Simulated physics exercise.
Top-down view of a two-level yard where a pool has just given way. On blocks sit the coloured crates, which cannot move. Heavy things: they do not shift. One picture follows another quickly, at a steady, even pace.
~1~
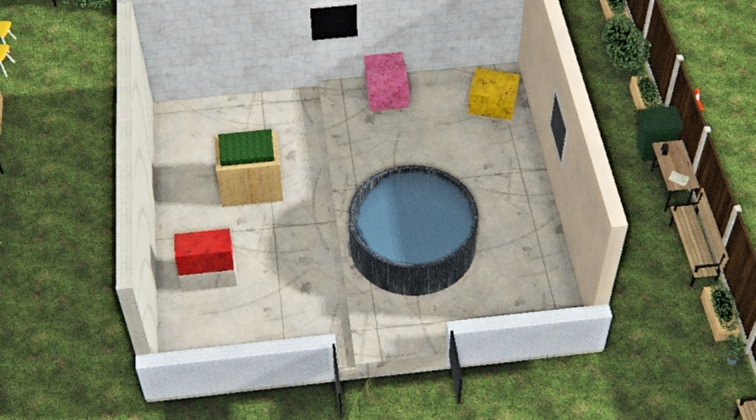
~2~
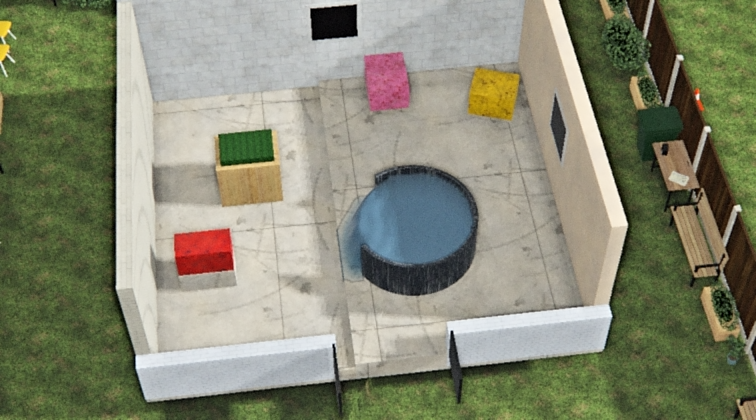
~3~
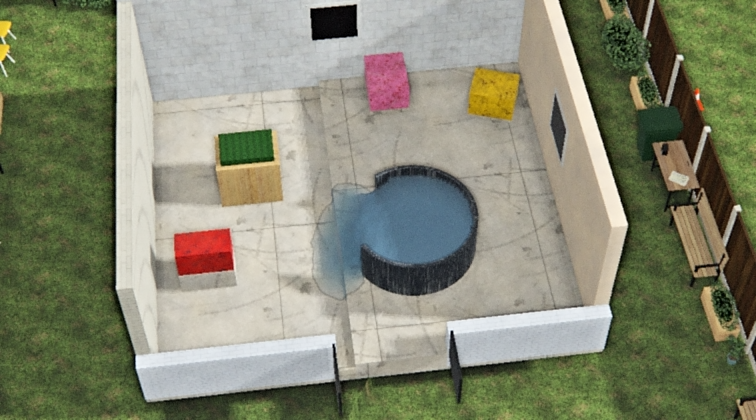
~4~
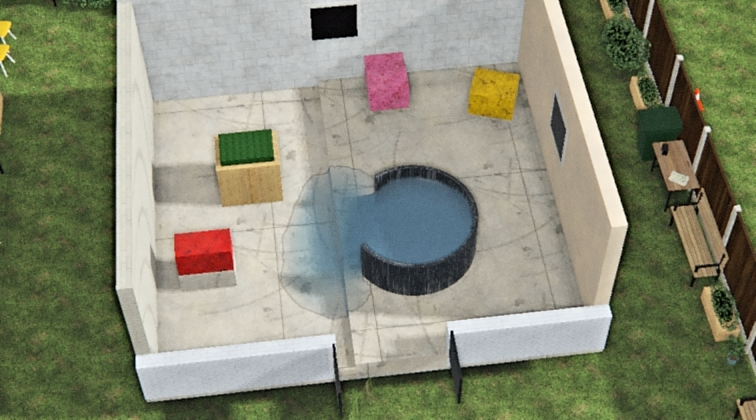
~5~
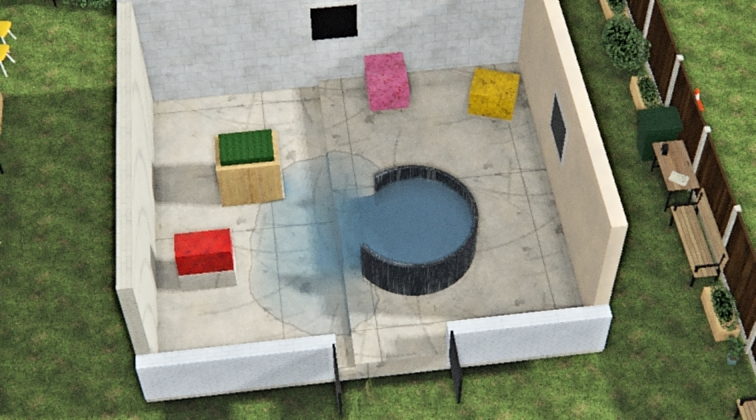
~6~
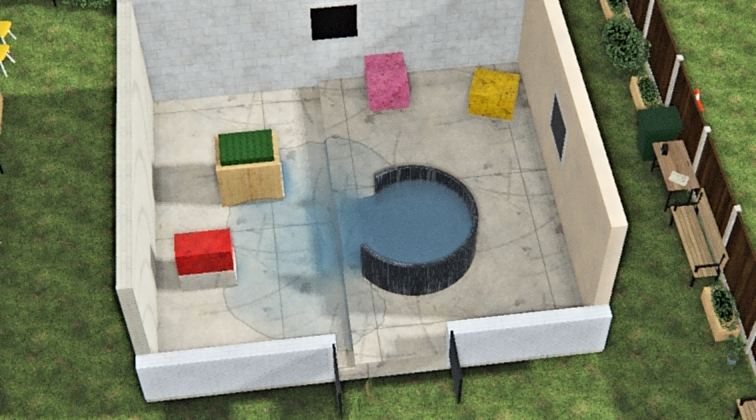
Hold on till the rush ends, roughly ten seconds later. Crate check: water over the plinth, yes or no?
Pink crate no, red crate no, yellow crate no.
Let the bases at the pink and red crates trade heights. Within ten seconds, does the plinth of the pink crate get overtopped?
For the pink crate, the answer is that it stays clear.
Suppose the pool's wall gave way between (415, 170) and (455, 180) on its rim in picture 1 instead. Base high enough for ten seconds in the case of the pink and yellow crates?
In short: Pink takes water; yellow is topped.
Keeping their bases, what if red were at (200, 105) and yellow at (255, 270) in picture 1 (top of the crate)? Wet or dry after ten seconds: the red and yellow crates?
As I read it, the red crate stays clear and the yellow crate gets flooded.
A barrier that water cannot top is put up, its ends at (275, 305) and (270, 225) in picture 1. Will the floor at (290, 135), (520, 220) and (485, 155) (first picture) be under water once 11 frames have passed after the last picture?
Outcome by spot, in order - watered, unwatered, unwatered.
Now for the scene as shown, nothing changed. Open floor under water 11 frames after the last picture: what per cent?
It comes to roughly 45 in a hundred.
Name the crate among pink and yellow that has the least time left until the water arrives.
The answer is the pink one.
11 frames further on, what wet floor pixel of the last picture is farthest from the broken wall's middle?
The farthest wet spot is near (173, 100).
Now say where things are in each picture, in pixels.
The round pool at (413, 218) is whole and still, in the first picture.
The front is at a hidden place, out from the gap at (354, 229), in the second picture.
Water pours out at (354, 230) and has run to (339, 189), in the third picture.
Water pours out at (354, 232) and has run to (315, 181), in the fourth picture.
The front is at (299, 165), out from the gap at (354, 232), in the fifth picture.
Water pours out at (354, 232) and has run to a hidden place, in the sixth picture.
A moment on, water covers 35 % of the floor; the pink crate water round its plinth, the red crate water round its plinth, the yellow crate not reached.
Next, water covers 45 % of the floor; the pink crate water round its plinth, the red crate water round its plinth, the yellow crate not reached.
Then, water covers 50 % of the floor; the pink crate water round its plinth, the red crate water round its plinth, the yellow crate not reached.
Later, water covers 55 % of the floor; the pink crate water round its plinth, the red crate water round its plinth, the yellow crate not reached.
In the end, water covers 50 % of the floor; the pink crate stayed above the water, the red crate stayed above the water, the yellow crate stayed above the water.
